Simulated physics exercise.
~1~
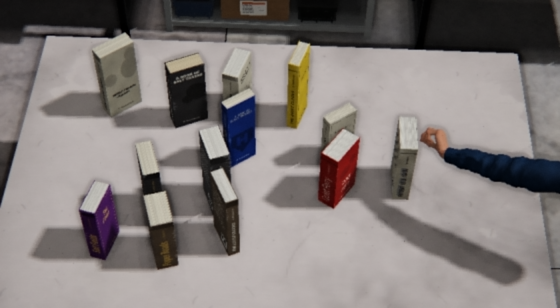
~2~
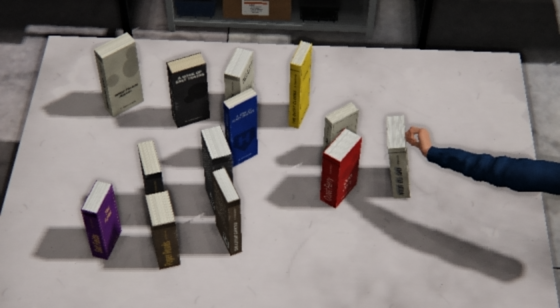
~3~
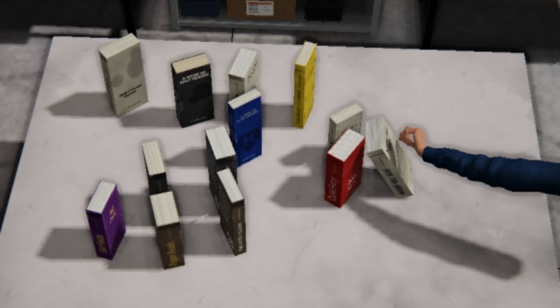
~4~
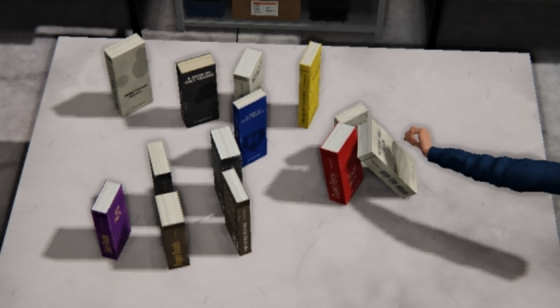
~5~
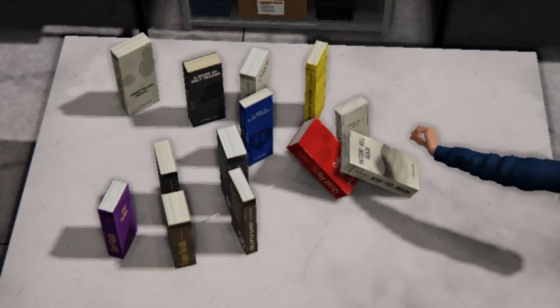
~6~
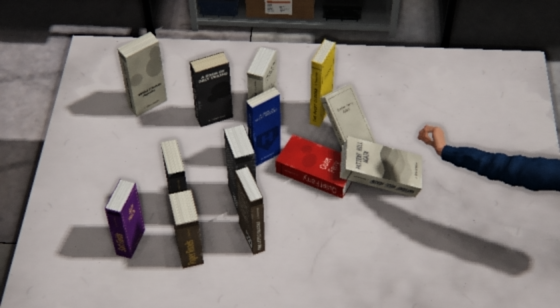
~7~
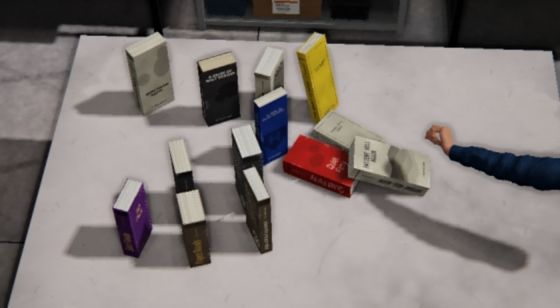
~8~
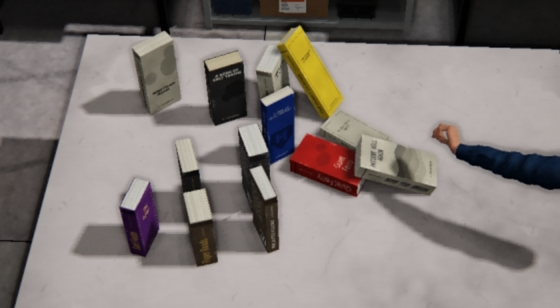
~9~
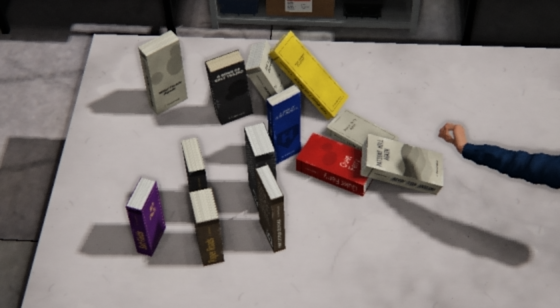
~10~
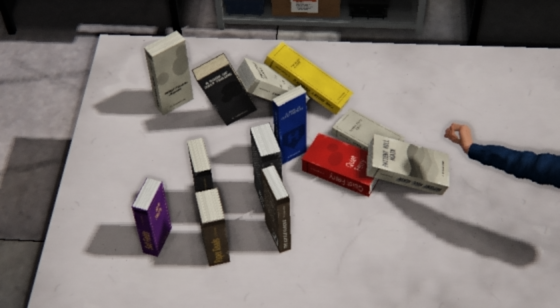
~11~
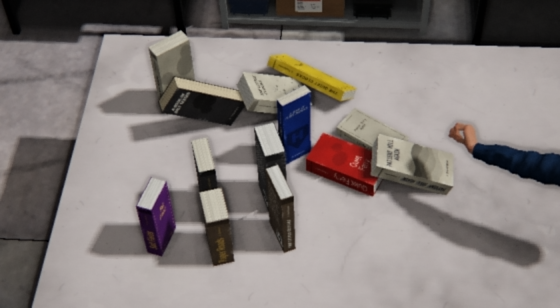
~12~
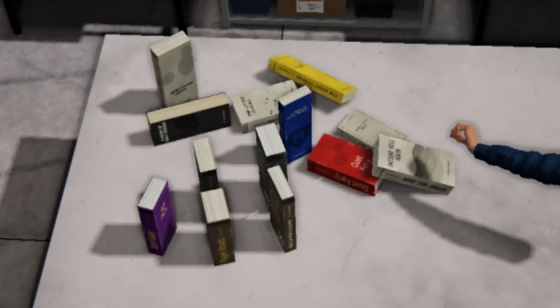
A hand in a dark blue sleeve reaches in from the right over a pale tabletop, seen from above at an angle, where thick books stand upright, a yellow one at the back, a blue one near the middle and a purple one at front left. The finger tips a grey-white book leftward and stops. It knocks down the red book and a pale one behind it. The yellow book then leans left and falls, toppling a white book and then a black one. The blue, purple and remaining books stay standing among the fallen.
